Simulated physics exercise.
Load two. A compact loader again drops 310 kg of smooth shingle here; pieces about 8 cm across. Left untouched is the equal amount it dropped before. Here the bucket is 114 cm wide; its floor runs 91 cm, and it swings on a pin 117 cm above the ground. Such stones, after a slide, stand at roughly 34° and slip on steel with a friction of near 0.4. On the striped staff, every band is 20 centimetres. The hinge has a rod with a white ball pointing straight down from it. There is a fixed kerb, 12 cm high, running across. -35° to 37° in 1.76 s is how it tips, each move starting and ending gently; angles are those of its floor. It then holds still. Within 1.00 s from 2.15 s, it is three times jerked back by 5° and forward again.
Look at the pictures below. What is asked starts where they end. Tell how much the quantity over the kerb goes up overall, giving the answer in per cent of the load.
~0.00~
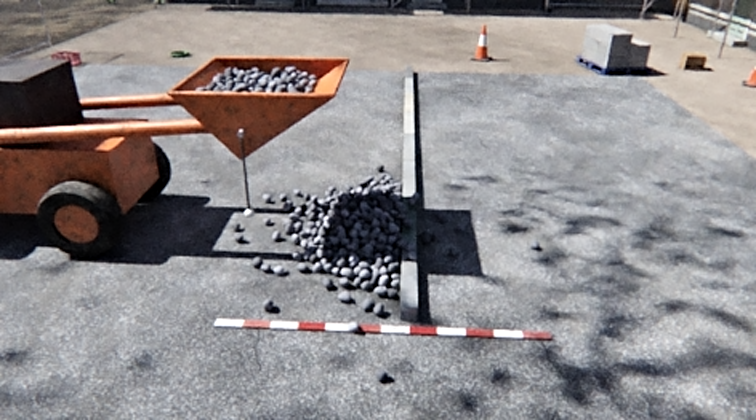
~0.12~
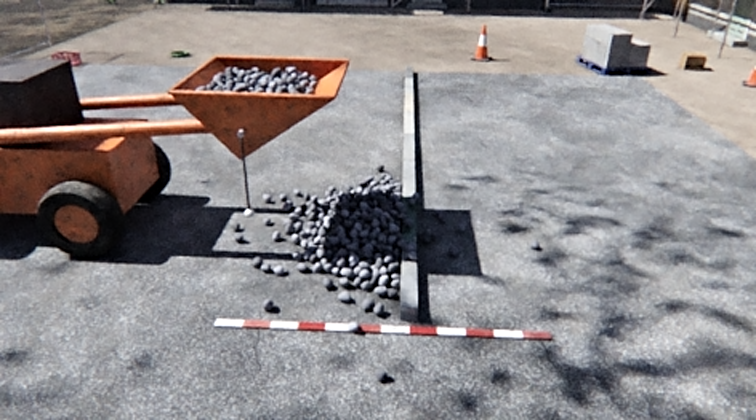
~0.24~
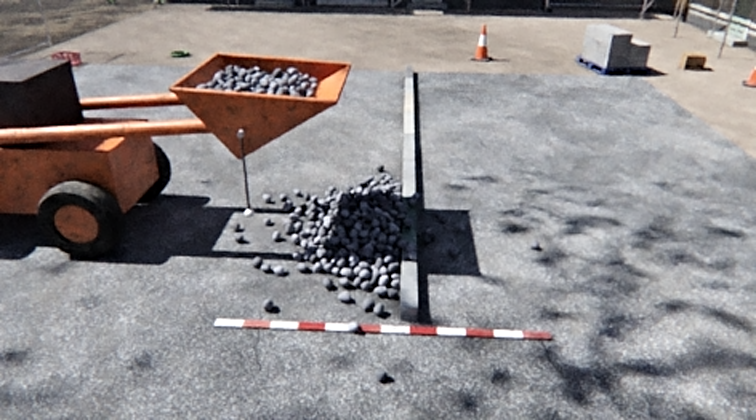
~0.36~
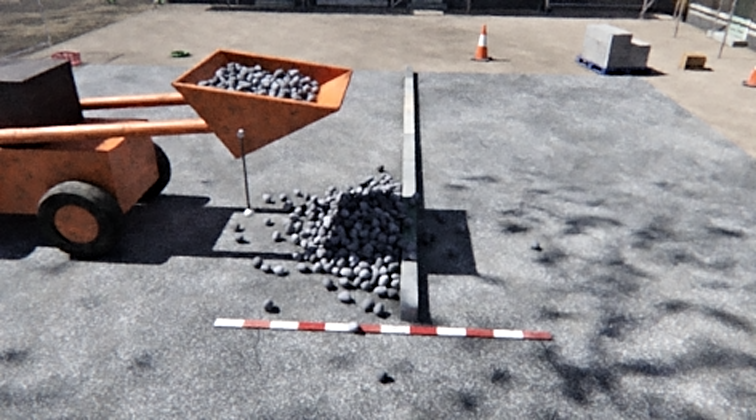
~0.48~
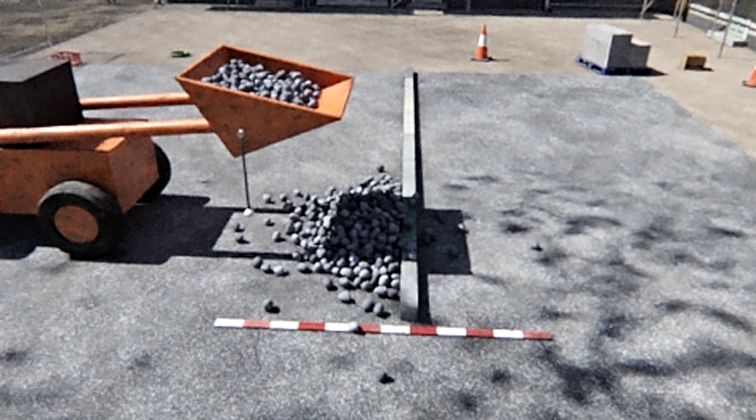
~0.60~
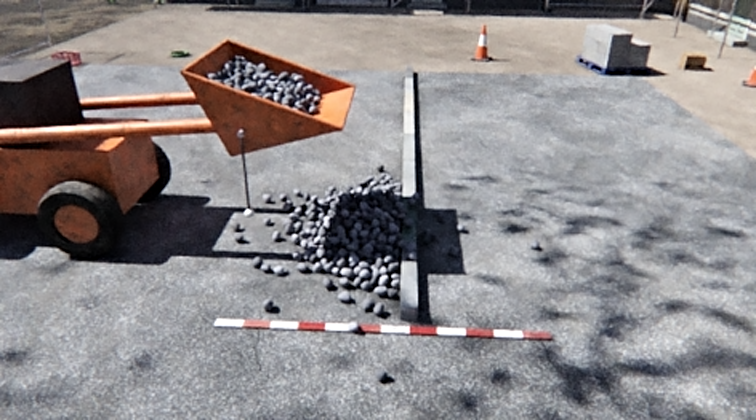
It goes up by roughly 12 per cent.
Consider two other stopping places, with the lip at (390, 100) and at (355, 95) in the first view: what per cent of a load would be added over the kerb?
I'd say close to 70 per cent for one and close to 35 per cent for the other, in that order.
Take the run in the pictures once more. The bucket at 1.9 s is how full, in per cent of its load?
About 35 per cent.
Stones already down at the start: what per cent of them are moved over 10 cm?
Roughly 15 % of them.
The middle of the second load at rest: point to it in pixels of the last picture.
(366, 217).
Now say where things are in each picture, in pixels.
In the first picture, the bucket is at -35°, its lip at (334, 96); the top of the load is at (268, 78). The earlier load is highest near (378, 213), 20 cm above ground level, 98 % on this side of the kerb, 2 % over the kerb.
In the second picture, the bucket is at -34°, its lip at (335, 98); the top of the load is at (244, 77); the stones move at 0.1 m/s on average.
The third picture shows lip at (337, 102), floor tilted -31°, highest stones at (236, 76); the stones move at 0.1 m/s on average.
The fourth picture shows lip at (339, 109), floor tilted -27°, highest stones at (238, 74); the stones move at 0.1 m/s on average.
In the fifth picture, the bucket is at -22°, its lip at (341, 118); the top of the load is at (235, 71); the stones move at 0.2 m/s on average.
In the sixth picture, the bucket is at -16°, its lip at (342, 129); the top of the load is at (238, 66); the stones move at 0.2 m/s on average.
After 1.3 s the floor is at 26°; in per cent of one load, 100 in the bucket, 98 on this side of the kerb, 2 over the kerb; the foremost stones are at (452, 233).
After 1.9 s the floor is at 37°; in per cent of one load, 33 in the bucket, 165 on this side of the kerb, 2 over the kerb; the foremost stones are at (452, 233).
After 3.6 s the floor is at 37°; in per cent of one load, 0 in the bucket, 186 on this side of the kerb, 14 over the kerb; the foremost stones are at (478, 233).
After 6.3 s the floor is at 37°; in per cent of one load, 0 in the bucket, 186 on this side of the kerb, 14 over the kerb; the foremost stones are at (478, 233). Net gain over the kerb, 12.
